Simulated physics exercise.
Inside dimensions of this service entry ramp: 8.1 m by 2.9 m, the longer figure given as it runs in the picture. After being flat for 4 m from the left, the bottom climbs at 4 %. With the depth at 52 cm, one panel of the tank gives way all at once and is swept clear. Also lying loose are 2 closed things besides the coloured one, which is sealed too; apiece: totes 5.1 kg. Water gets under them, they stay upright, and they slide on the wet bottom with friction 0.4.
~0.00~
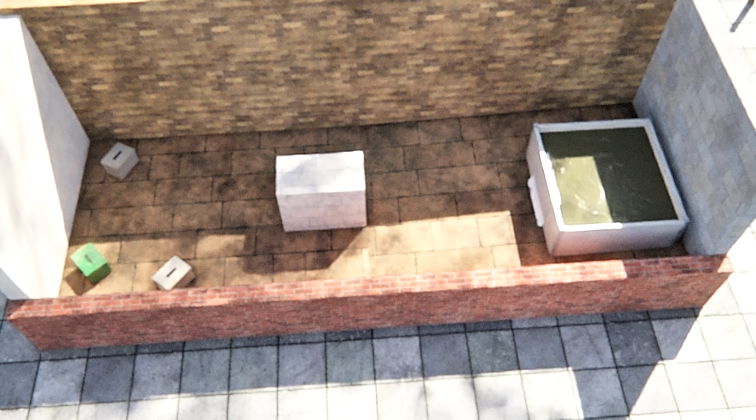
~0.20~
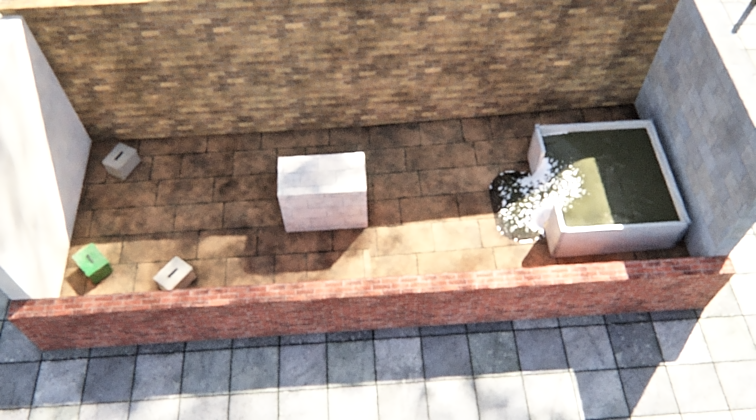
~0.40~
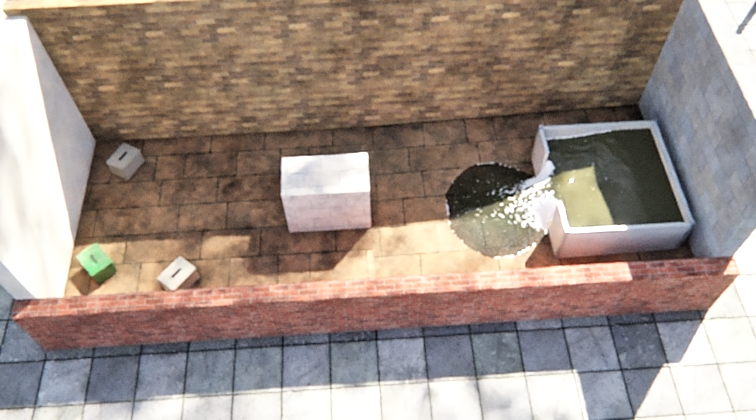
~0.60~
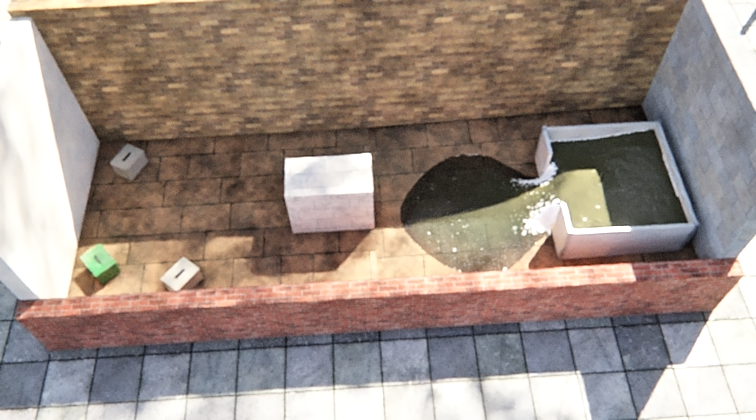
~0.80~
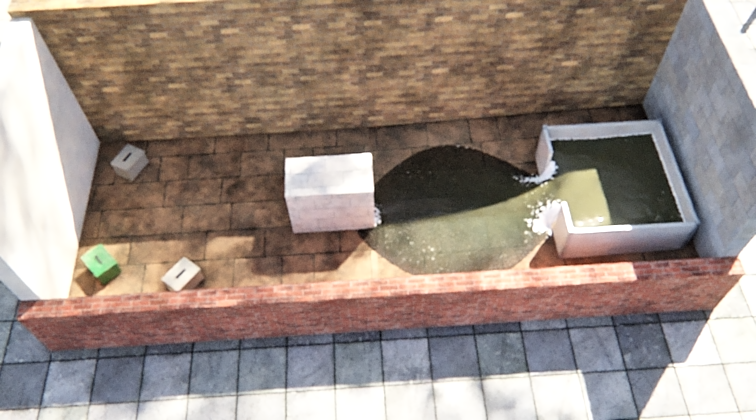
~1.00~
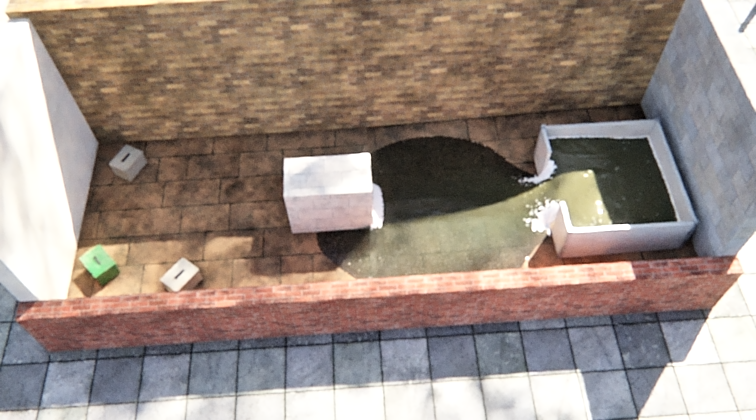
Walled service ramp, water pouring from an opened tank at right and spreading left around a white block, three small boxes unmoved.
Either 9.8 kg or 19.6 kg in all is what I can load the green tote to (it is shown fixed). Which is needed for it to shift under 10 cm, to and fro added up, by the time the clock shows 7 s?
Neither suffices.
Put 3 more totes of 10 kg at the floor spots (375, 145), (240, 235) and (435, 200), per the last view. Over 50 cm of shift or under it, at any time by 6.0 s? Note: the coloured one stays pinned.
In the order asked: Crosses the line, stays inside the line, crosses the line.
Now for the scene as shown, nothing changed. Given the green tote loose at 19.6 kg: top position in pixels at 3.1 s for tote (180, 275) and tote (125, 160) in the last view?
Approx. (106, 217); approx. (99, 167).
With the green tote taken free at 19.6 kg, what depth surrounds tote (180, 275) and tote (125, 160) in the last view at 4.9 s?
About 13 and 14 cm.
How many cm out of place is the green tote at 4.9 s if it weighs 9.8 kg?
I'd put it at about 120 cm.
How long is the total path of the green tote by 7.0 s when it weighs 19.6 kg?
Roughly 60 centimetres altogether.
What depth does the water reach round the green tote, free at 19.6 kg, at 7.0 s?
12 cm, roughly.
After 1.4 s the green tote would be 0 cm from its start with 9.8 kg and 0 cm from its start with 19.6 kg; 0 cm of water round it then.
After 3.1 s the green tote would be 27 cm from its start with 9.8 kg and 8 cm from its start with 19.6 kg; 9 cm of water round it then.
After 4.9 s the green tote would be 127 cm from its start with 9.8 kg and 41 cm from its start with 19.6 kg; 13 cm of water round it then.
After 7.0 s the green tote would be 134 cm from its start with 9.8 kg and 42 cm from its start with 19.6 kg; 12 cm of water round it then.
